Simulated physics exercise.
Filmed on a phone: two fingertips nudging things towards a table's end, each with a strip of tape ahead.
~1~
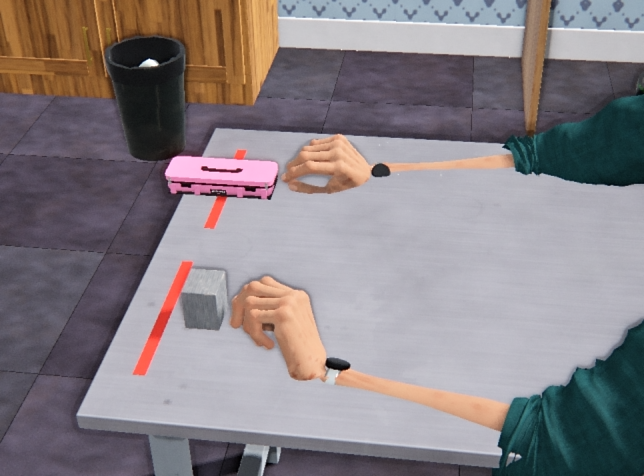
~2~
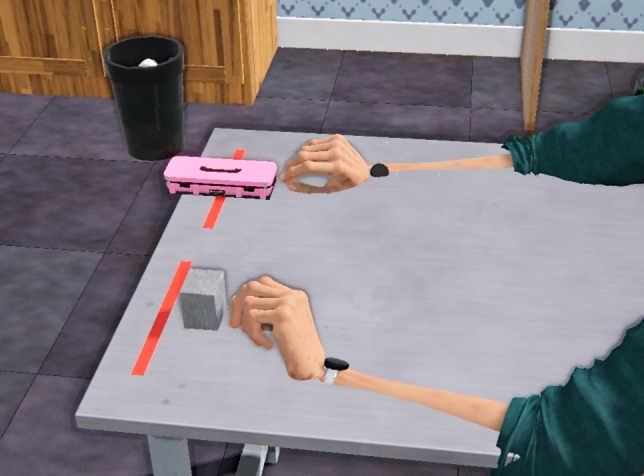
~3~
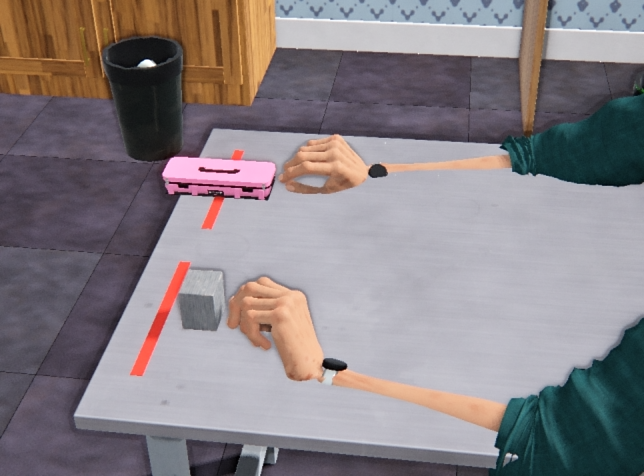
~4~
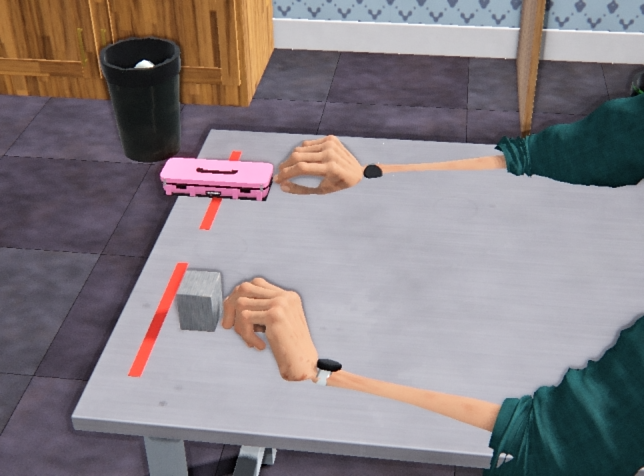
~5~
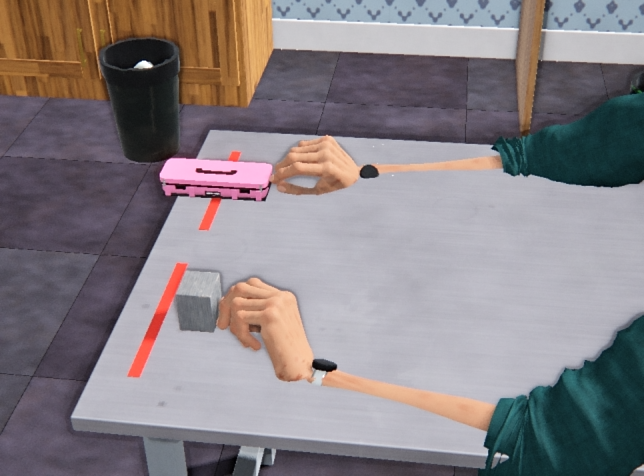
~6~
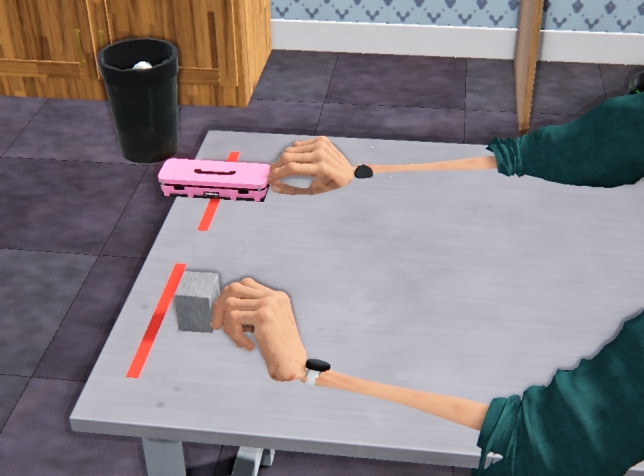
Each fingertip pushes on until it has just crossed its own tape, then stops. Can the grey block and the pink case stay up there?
Outcome: The grey block remains on top; the pink case falls off the table.
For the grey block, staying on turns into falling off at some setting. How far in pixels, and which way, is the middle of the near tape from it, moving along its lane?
About 16 pixels left.
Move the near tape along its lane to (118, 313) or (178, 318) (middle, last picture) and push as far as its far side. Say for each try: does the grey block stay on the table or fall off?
In that order, it comes down; remains on top.
Then, 1.24 s after the last picture, grey block moved well along near (132, 297); pink case tipped 44° from how it was near (160, 191).
Then, 1.50 s after the last picture, grey block moved well along near (132, 297); pink case falling near (177, 393).
By the end, the grey block is still on the table, near (132, 297); the pink case drops to the floor.
